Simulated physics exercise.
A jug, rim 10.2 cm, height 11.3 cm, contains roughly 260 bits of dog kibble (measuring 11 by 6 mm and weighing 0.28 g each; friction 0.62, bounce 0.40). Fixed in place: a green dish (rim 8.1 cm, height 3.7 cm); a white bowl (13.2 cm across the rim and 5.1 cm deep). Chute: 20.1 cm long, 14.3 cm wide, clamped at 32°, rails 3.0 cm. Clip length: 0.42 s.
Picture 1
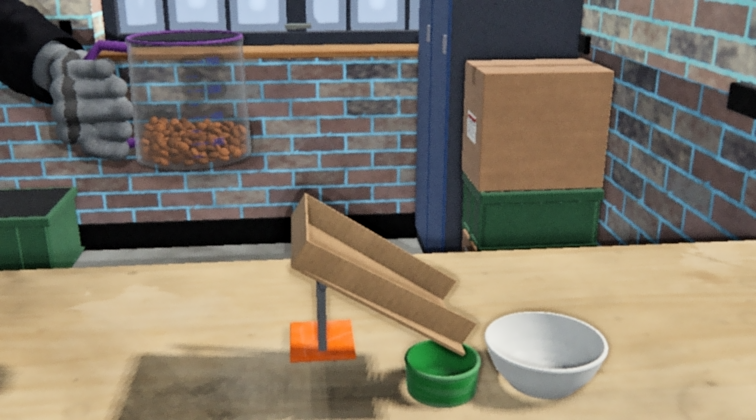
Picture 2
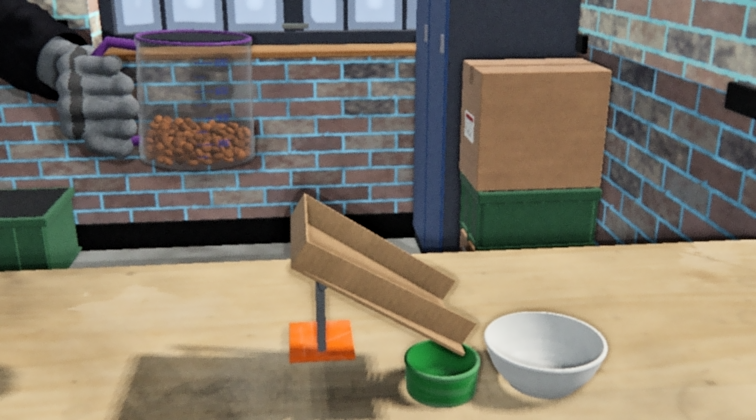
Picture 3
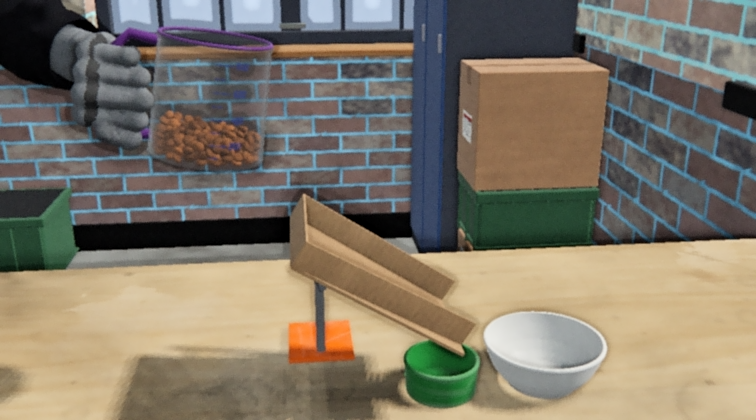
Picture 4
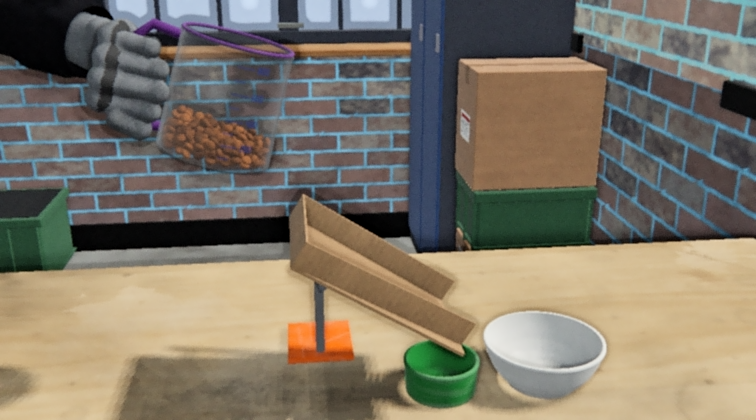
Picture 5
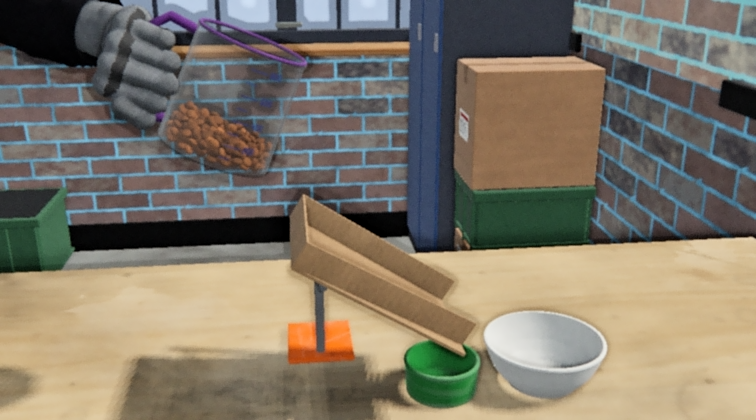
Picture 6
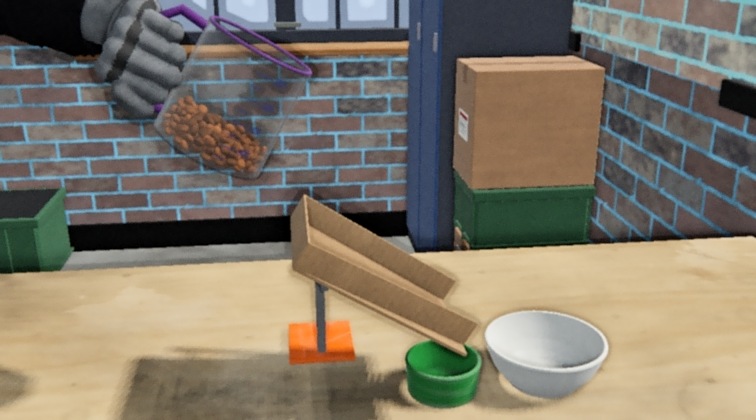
At first, a gray-gloved hand holds a clear jug of brown kibble upright above a wooden table with a tilted ramp, a green dish and a white bowl. The hand moves the jug a short way right, then steadily tips it rightward, and the kibble stays inside.
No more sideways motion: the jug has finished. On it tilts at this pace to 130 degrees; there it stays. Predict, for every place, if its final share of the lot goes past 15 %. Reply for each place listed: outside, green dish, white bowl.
Outside - goes past; green dish - stays within; white bowl - stays within.
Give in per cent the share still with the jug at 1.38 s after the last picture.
Some 10 per cent is still held.
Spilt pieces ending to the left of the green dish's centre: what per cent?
100 %, give or take.
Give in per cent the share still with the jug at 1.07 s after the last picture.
About 95 per cent is still there.
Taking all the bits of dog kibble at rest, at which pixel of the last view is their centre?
Around (224, 403).
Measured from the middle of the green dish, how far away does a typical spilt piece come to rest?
Around 26 cm from the centre.
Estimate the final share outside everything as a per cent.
I reckon around 95 per cent.
Then, 0.41 s after the last picture, tilt 66 degrees; jug 100 %; middle of all pieces near (201, 126).
Then, 0.76 s after the last picture, tilt 95 degrees; jug 100 %; middle of all pieces near (202, 123).
Then, 1.07 s after the last picture, tilt 122 degrees; slope 5 %, jug 95 %; middle of all pieces near (215, 128).
Then, 1.38 s after the last picture, tilt 130 degrees; slope 65 %, jug 10 %, outside 15 %, in the air 10 %; middle of all pieces near (269, 268).
In the end, slope 0 %, white bowl 5 %, jug 0 %, green dish 0 %, outside 95 %.
